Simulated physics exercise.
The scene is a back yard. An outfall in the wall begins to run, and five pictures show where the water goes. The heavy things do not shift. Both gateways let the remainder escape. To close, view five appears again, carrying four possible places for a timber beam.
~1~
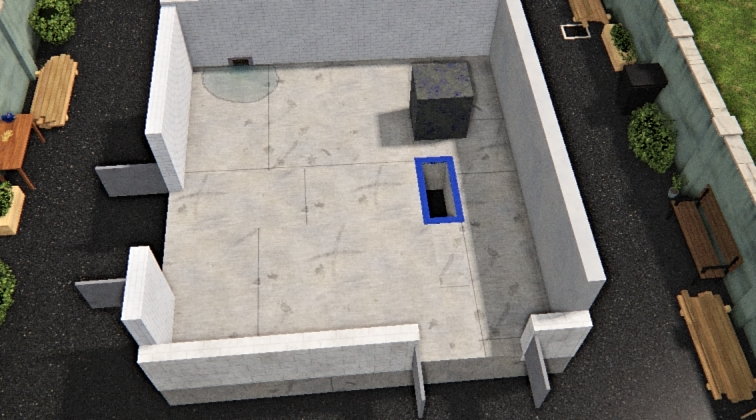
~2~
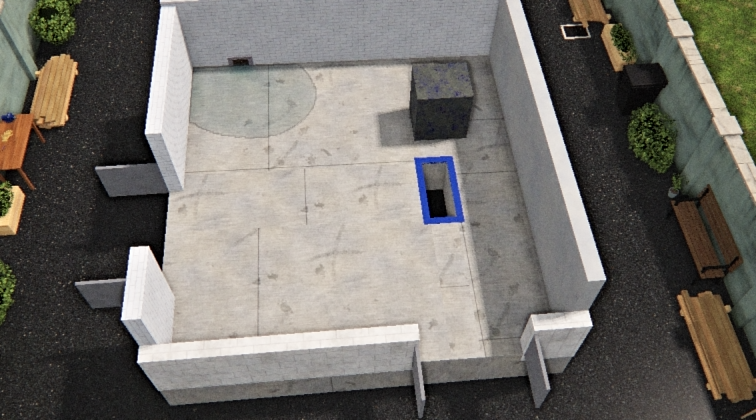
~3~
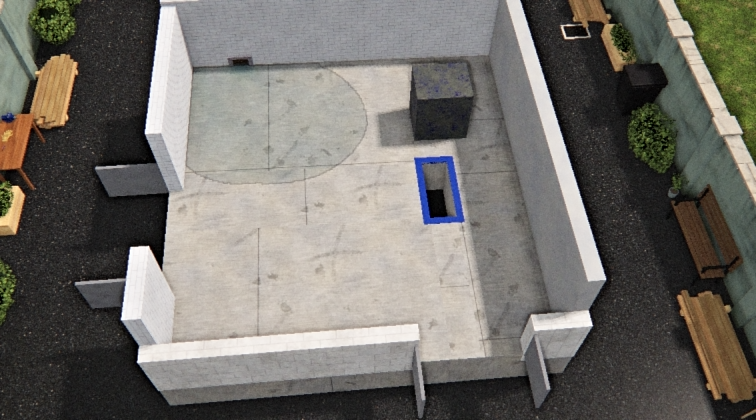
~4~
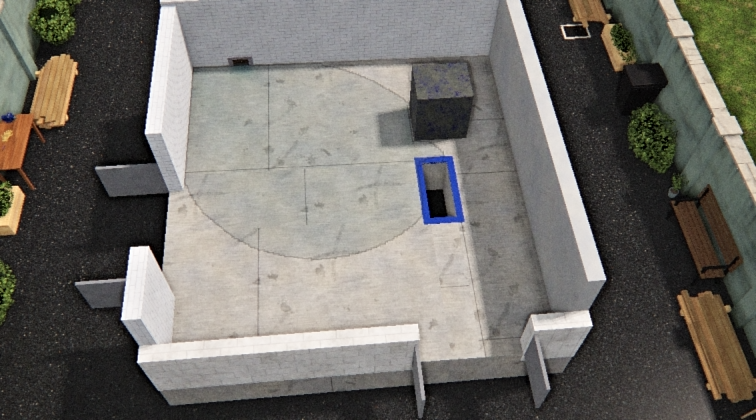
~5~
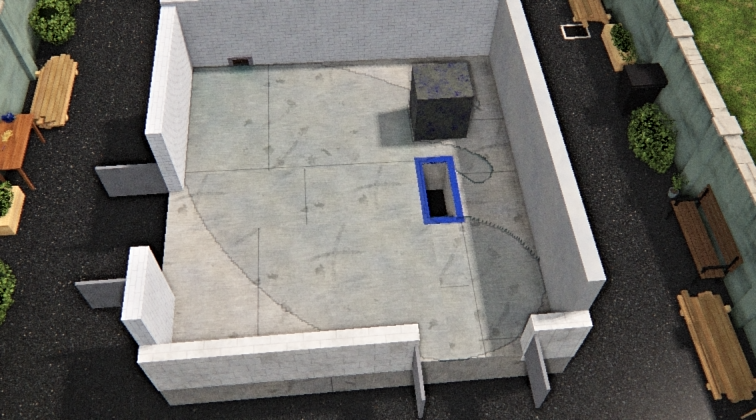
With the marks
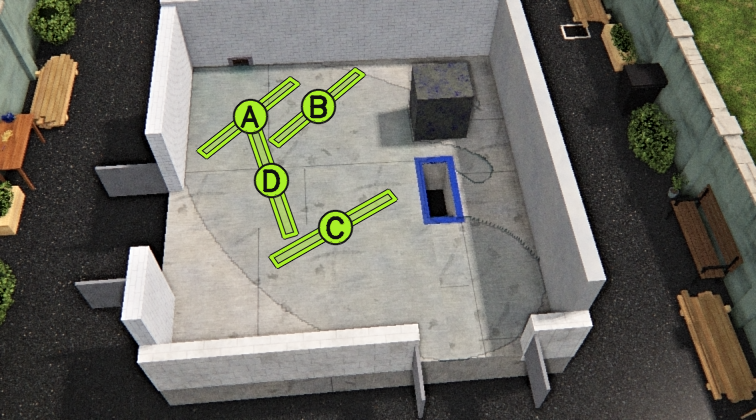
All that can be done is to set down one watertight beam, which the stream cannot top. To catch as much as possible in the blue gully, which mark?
C works best here.
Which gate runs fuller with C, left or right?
The right gate.
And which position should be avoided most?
B.
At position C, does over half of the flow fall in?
Yes.
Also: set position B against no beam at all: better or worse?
Worse.
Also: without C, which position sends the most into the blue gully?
Position D.
In lime, A from (202, 153) to (294, 81); B from (274, 142) to (359, 72); C from (274, 261) to (391, 195); D from (254, 131) to (290, 235).
Choosing A, about 22 % of the stream goes into the blue gully, about 77 % out by the gates.
Choosing B, about 6 % of the stream goes into the blue gully, about 94 % out by the gates.
Choosing C, about 75 % of the stream goes into the blue gully, about 25 % out by the gates.
Choosing D, about 37 % of the stream goes into the blue gully, about 62 % out by the gates.
